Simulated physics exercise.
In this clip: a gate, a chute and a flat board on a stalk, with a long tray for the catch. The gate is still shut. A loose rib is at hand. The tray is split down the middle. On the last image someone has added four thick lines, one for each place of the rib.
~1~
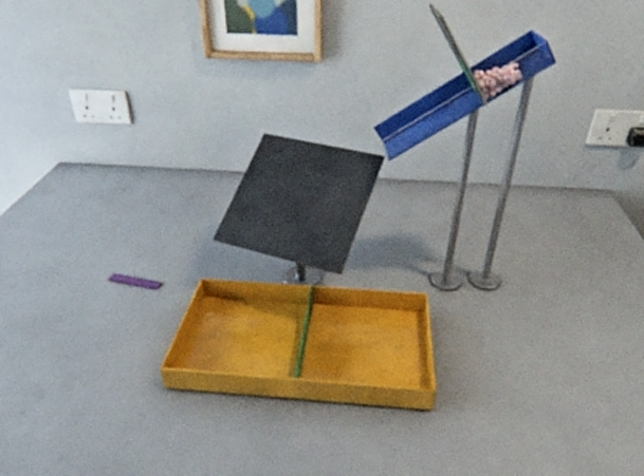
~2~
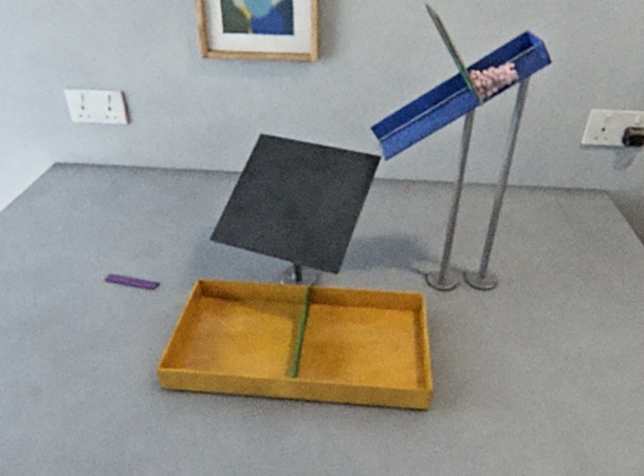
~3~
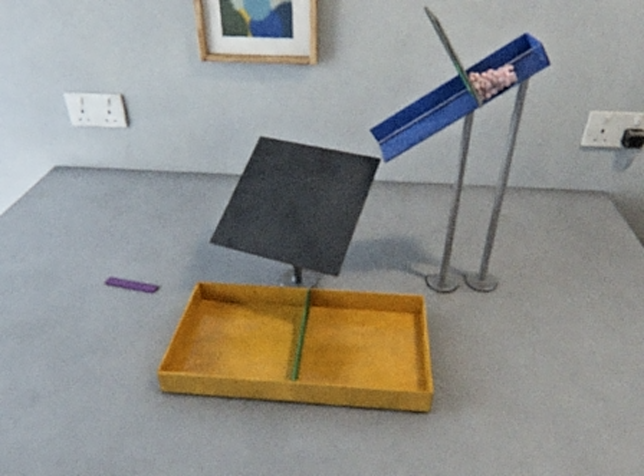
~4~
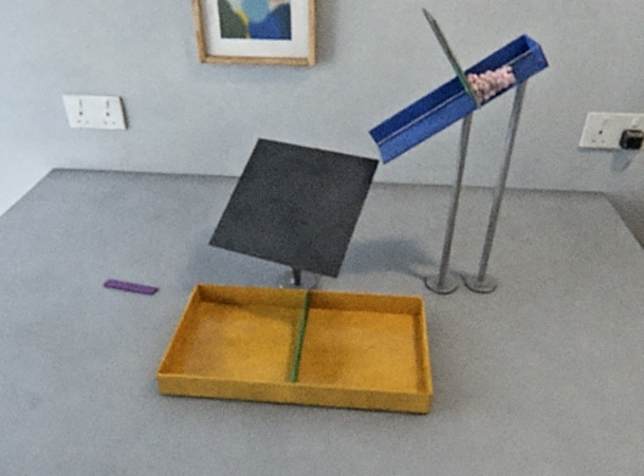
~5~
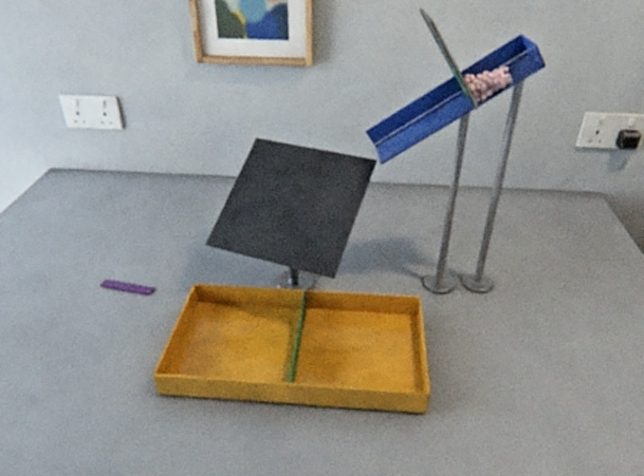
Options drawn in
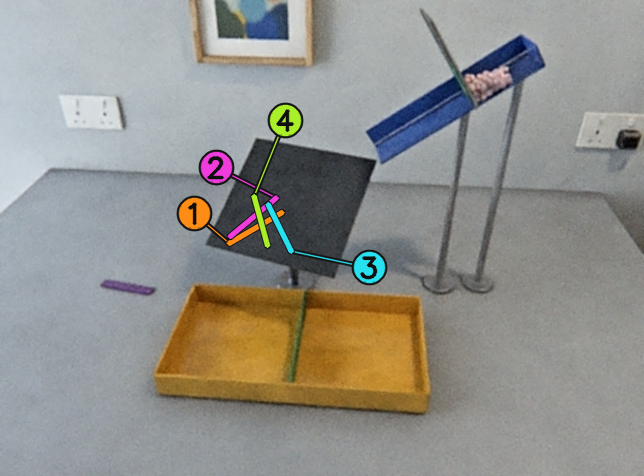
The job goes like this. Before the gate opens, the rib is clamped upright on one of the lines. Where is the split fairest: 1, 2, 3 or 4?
The answer is line 3.
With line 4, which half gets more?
The left half.
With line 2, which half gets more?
Left.
On the marked copy, line 1 from (281, 212) to (229, 243); line 2 from (276, 197) to (230, 236); line 3 from (268, 204) to (291, 251); line 4 from (254, 196) to (267, 245).
For line 1, of what is caught, nearly all in the left half, a stray few in the right.
For line 2, of what is caught, all in the left half, none in the right.
For line 3, of what is caught, about half in the left half, about half in the right.
For line 4, of what is caught, all in the left half, none in the right.
